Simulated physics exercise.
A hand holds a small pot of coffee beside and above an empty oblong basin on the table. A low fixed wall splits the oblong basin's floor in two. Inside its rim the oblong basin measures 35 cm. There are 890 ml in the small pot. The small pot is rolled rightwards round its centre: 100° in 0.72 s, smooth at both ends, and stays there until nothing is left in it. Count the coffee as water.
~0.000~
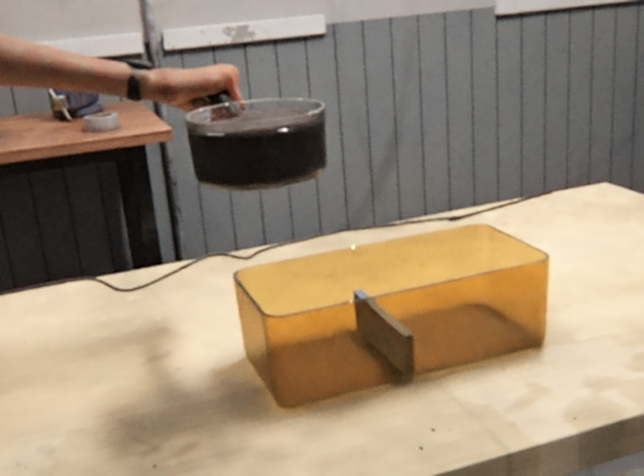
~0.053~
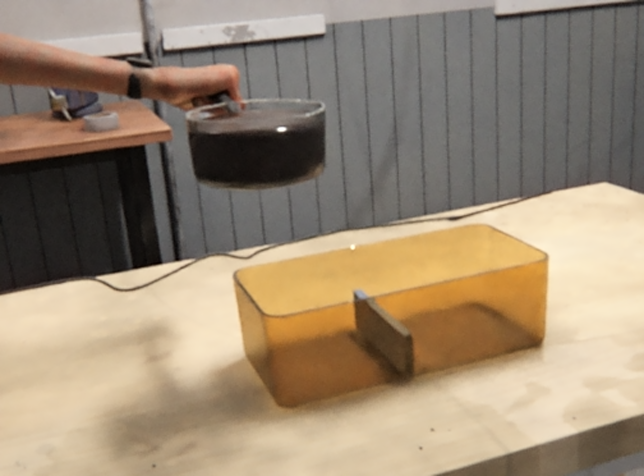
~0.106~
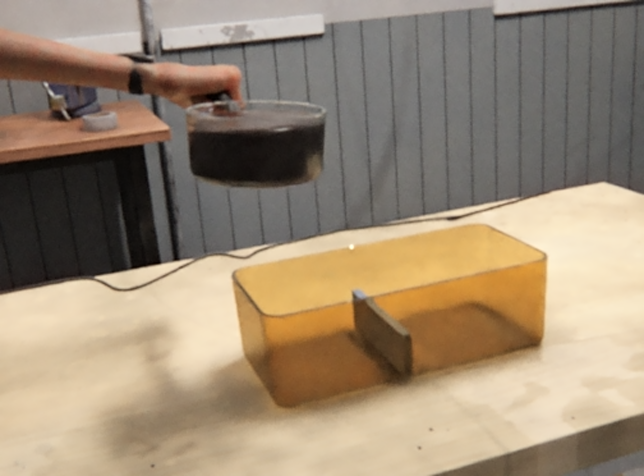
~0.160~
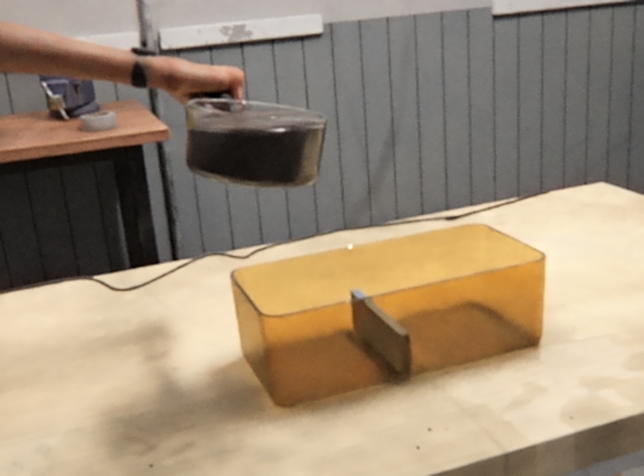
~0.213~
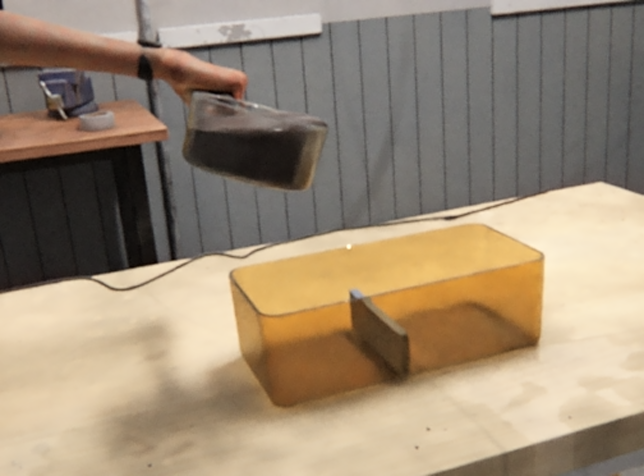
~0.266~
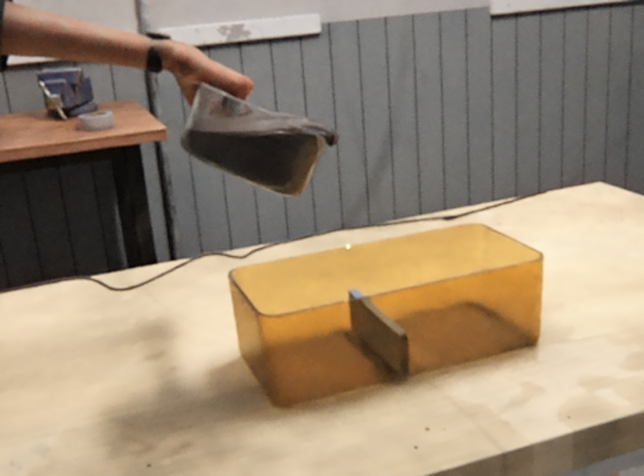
The clip shows a hand holding a small clear pot of dark liquid above a yellow oblong basin with an upright divider on a table, then steadily tilting the pot rightwards until the liquid reaches its rim.
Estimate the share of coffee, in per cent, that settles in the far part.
Roughly 60 per cent is past the wall.
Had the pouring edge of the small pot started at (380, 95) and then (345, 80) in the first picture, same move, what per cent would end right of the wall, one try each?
In turn about 95 and 85 per cent.
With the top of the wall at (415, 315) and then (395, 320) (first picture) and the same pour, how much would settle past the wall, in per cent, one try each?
First 15, then 45 per cent.
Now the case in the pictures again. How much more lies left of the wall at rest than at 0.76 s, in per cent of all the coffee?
Near 12 in a hundred.
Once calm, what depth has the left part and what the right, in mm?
Left about 14 mm, right about 20 mm.
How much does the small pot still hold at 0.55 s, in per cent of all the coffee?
Some 28 per cent.
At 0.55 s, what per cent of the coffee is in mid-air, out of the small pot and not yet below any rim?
Some 46 per cent.
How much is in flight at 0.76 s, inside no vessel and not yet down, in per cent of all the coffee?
Near 8 in a hundred.
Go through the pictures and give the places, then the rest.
In the first picture, tilt 0°; pouring edge (319, 104); surface from (190, 130) to (316, 112); the oblong basin's rim runs from (248, 295) to (517, 240); the wall's top is at (381, 312).
In the second picture, tilt 1°; pouring edge (320, 105); surface from (190, 128) to (317, 112).
In the third picture, tilt 5°; pouring edge (321, 110); surface from (190, 126) to (317, 114).
In the fourth picture, tilt 12°; pouring edge (322, 117); surface from (191, 126) to (318, 115).
In the fifth picture, tilt 20°; pouring edge (322, 127); surface from (189, 128) to (319, 121); 1 per cent is over the edge.
In the sixth picture, tilt 30°; pouring edge (322, 139); surface from (187, 129) to (318, 127); 6 per cent is over the edge.
By 0.55 s the tilt is 87° and 28 per cent is still to pour, 3 is left of the wall and 22 right of it.
By 0.76 s the tilt is 100° and 6 per cent is still to pour, 27 is left of the wall and 59 right of it.
By 0.98 s the tilt is 100° and 1 per cent is still to pour, 36 is left of the wall and 59 right of it.
By 1.22 s the tilt is 100° and 0 per cent is still to pour, 39 is left of the wall and 60 right of it.
At rest 39 per cent lies left of the wall, 60 right of it and 1 outside.
